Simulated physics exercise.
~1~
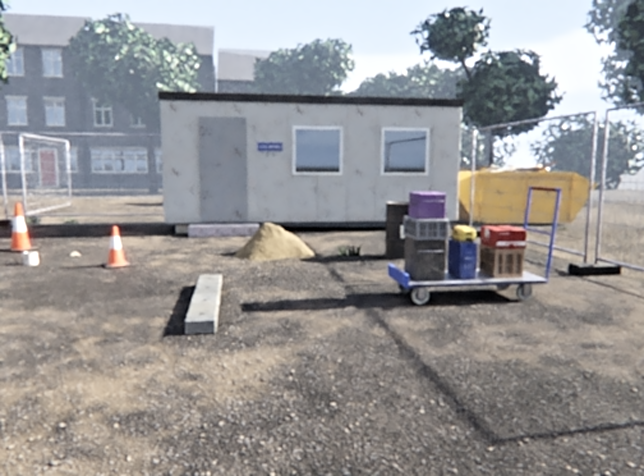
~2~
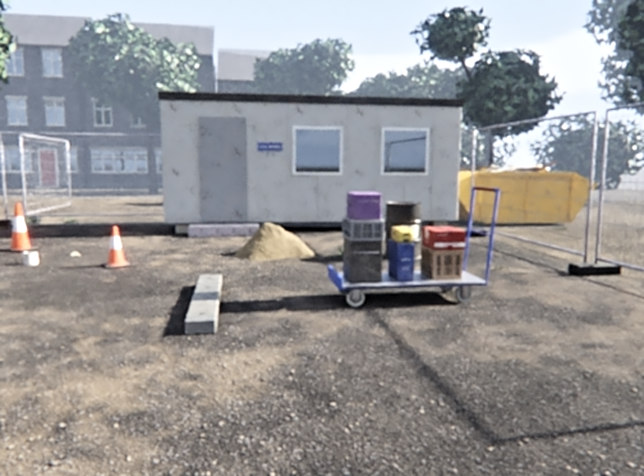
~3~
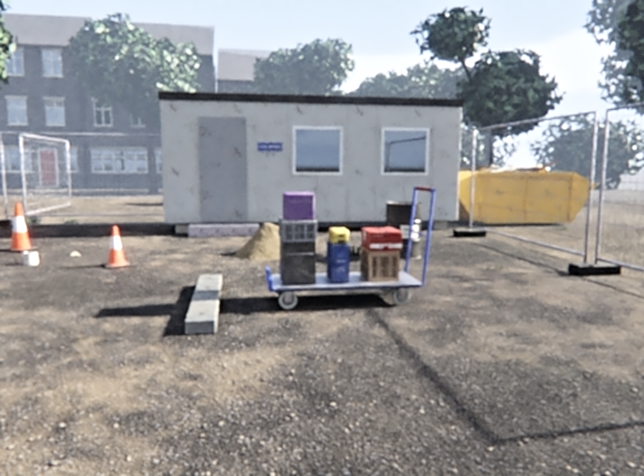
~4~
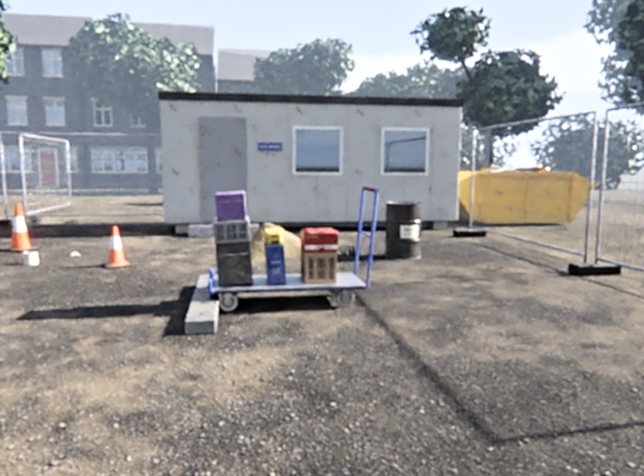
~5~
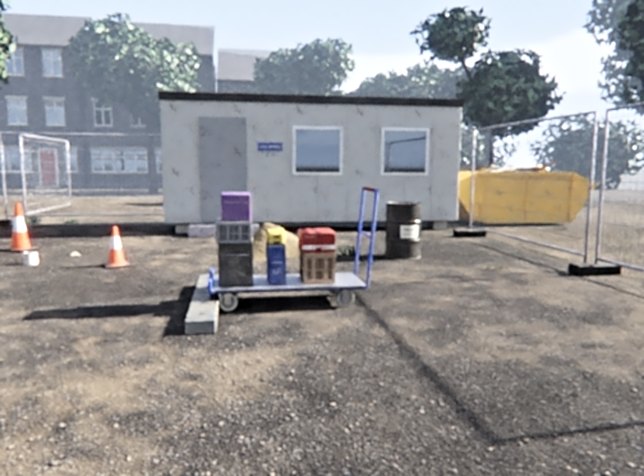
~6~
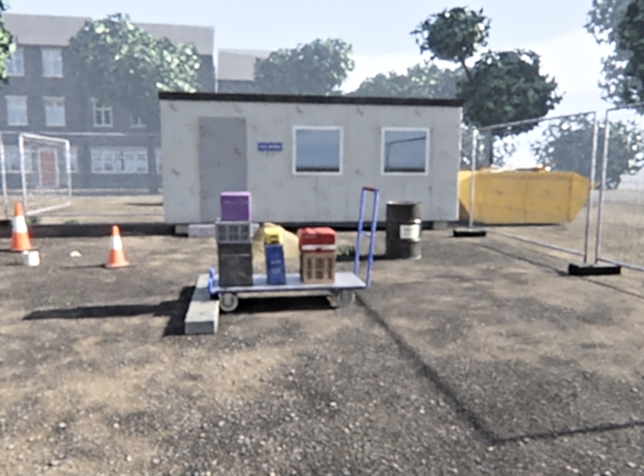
A loaded trolley rolls left, stops at a beam, and its purple toolbox tips but stays aboard.
